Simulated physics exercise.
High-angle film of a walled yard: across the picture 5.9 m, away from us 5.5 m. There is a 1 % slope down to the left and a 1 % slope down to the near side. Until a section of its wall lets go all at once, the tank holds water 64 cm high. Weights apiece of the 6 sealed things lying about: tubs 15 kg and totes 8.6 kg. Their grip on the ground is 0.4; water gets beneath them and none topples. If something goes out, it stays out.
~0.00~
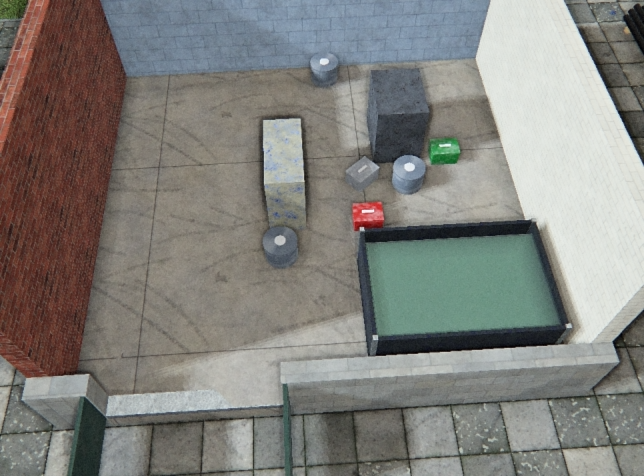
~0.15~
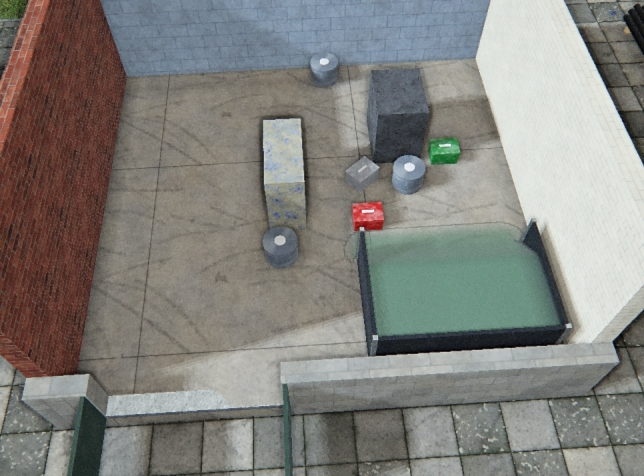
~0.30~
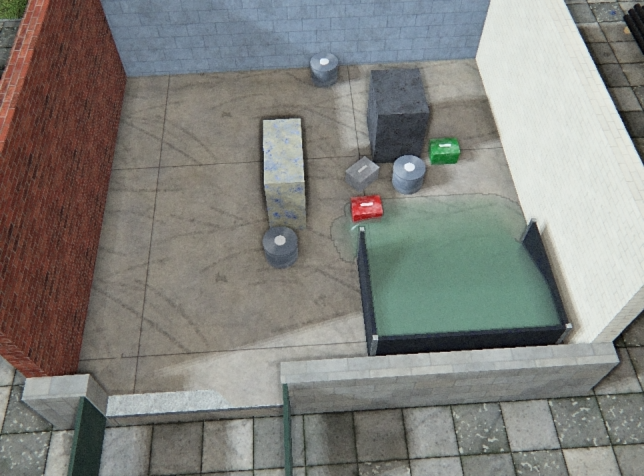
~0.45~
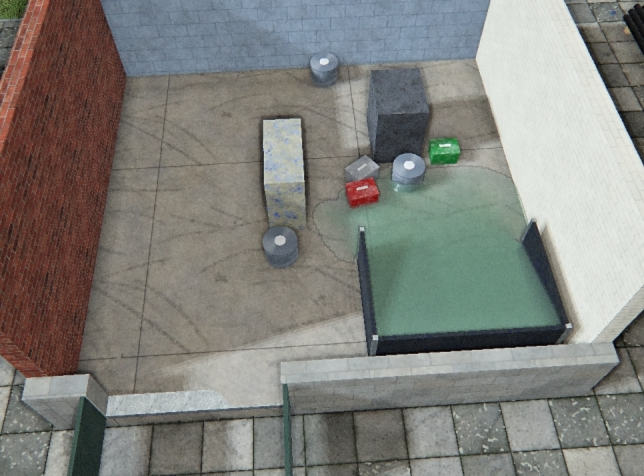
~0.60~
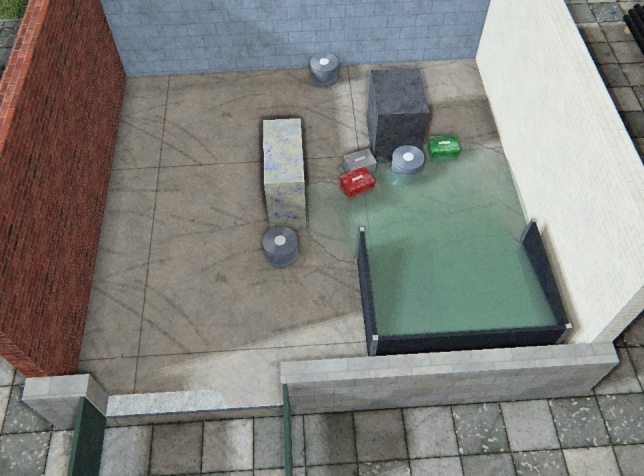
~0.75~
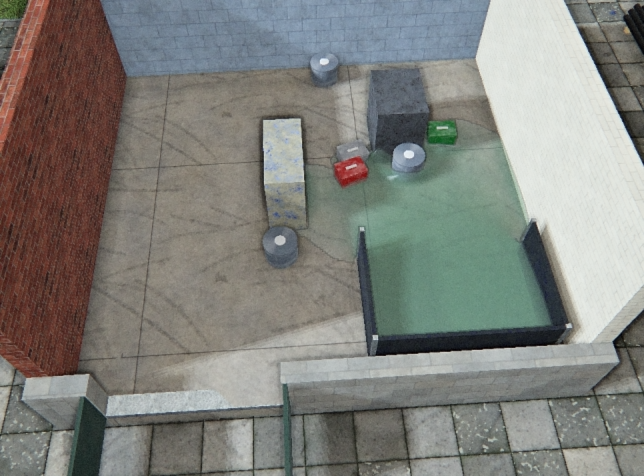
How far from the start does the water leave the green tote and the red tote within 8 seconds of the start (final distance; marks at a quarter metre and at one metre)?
Once settled, the green tote lies far from the start and the red tote lies far from the start.
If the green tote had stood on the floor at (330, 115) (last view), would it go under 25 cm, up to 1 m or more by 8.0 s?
What happens is that it covers a big distance.
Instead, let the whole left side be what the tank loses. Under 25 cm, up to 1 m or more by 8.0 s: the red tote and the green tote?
Here's how it goes: The red tote scarcely moves, and the green tote scarcely moves.
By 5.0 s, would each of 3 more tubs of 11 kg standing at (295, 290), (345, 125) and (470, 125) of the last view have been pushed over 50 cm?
So that's within the threshold, beyond the threshold and beyond the threshold, in that sequence.
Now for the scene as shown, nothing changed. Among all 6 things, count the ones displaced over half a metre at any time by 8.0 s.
Tally: 5.
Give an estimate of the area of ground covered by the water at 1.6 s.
About 15 m2.
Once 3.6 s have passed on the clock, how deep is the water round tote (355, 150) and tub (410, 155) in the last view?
Depth approx. 9 cm / 9 cm.
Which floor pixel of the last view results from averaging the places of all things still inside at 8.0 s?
About (231, 301).
After 1.6 s the green tote is near (441, 53), 2.0 m from its start, afloat; the red tote is near (289, 97), 2.5 m from its start, afloat; 0 of 6 are out; 3 afloat.
After 3.6 s the green tote is near (284, 139), 2.4 m from its start, aground; the red tote is near (128, 103), 4.2 m from its start, afloat; 0 of 6 are out; 4 afloat.
After 5.6 s the green tote is near (127, 239), 4.7 m from its start, afloat; the red tote is near (118, 326), 3.5 m from its start, aground; 0 of 6 are out; 3 afloat.
After 8.0 s the green tote has gone out; the red tote has gone out; 2 of 6 are out; 1 afloat.
